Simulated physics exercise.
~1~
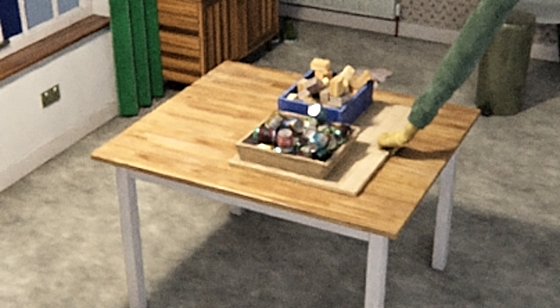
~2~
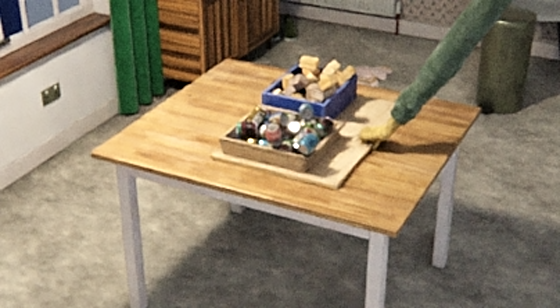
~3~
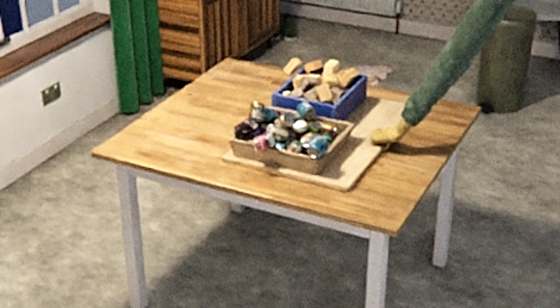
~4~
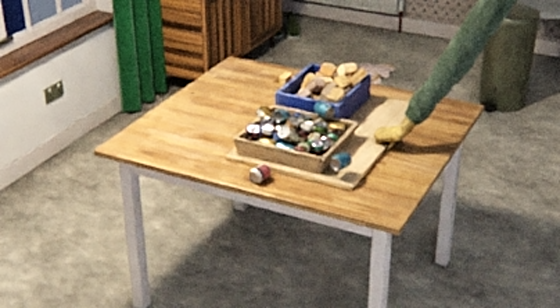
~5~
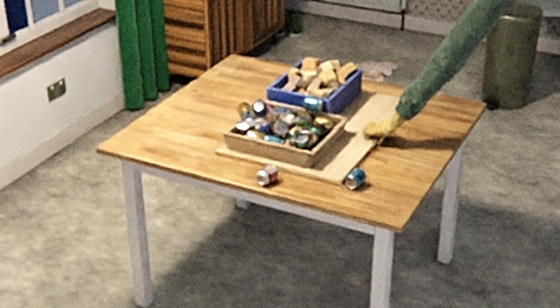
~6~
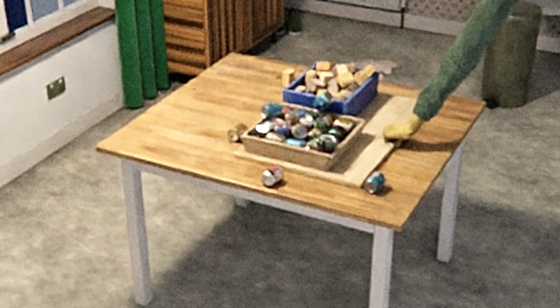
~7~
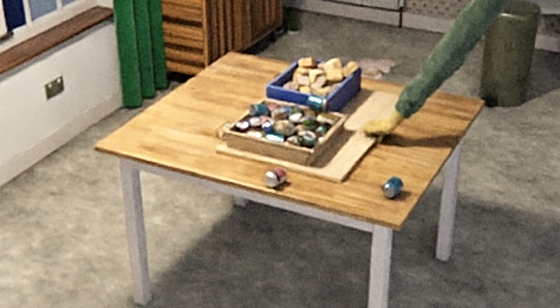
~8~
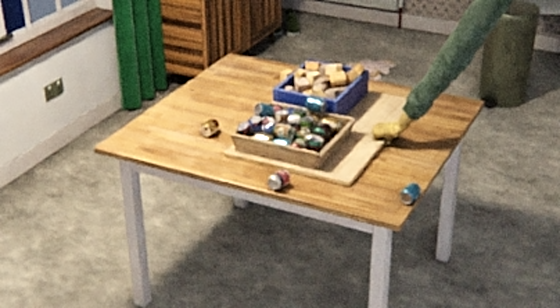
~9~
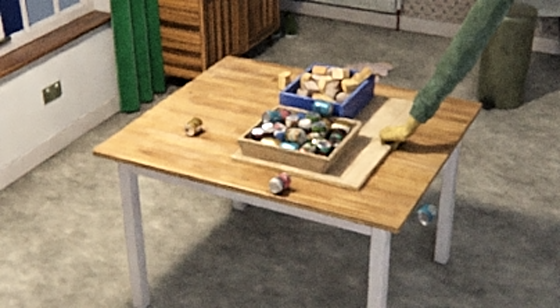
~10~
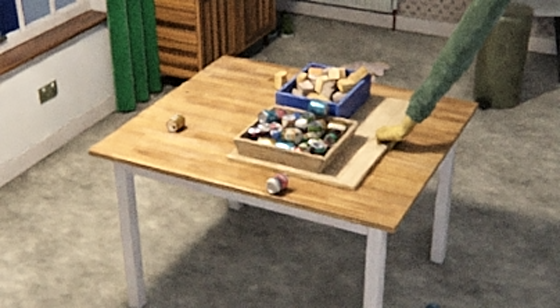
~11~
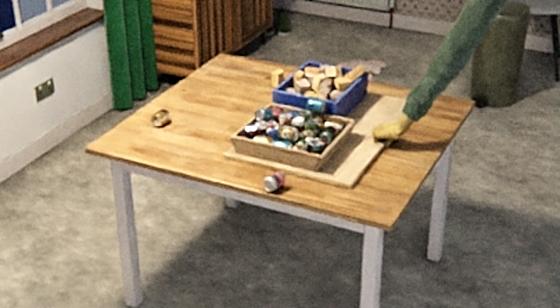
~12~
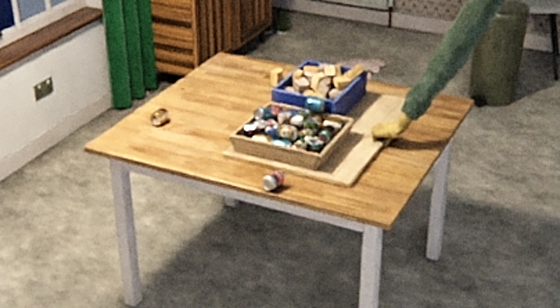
A gloved hand slides a board of boxes back and forth, spilling three cans.
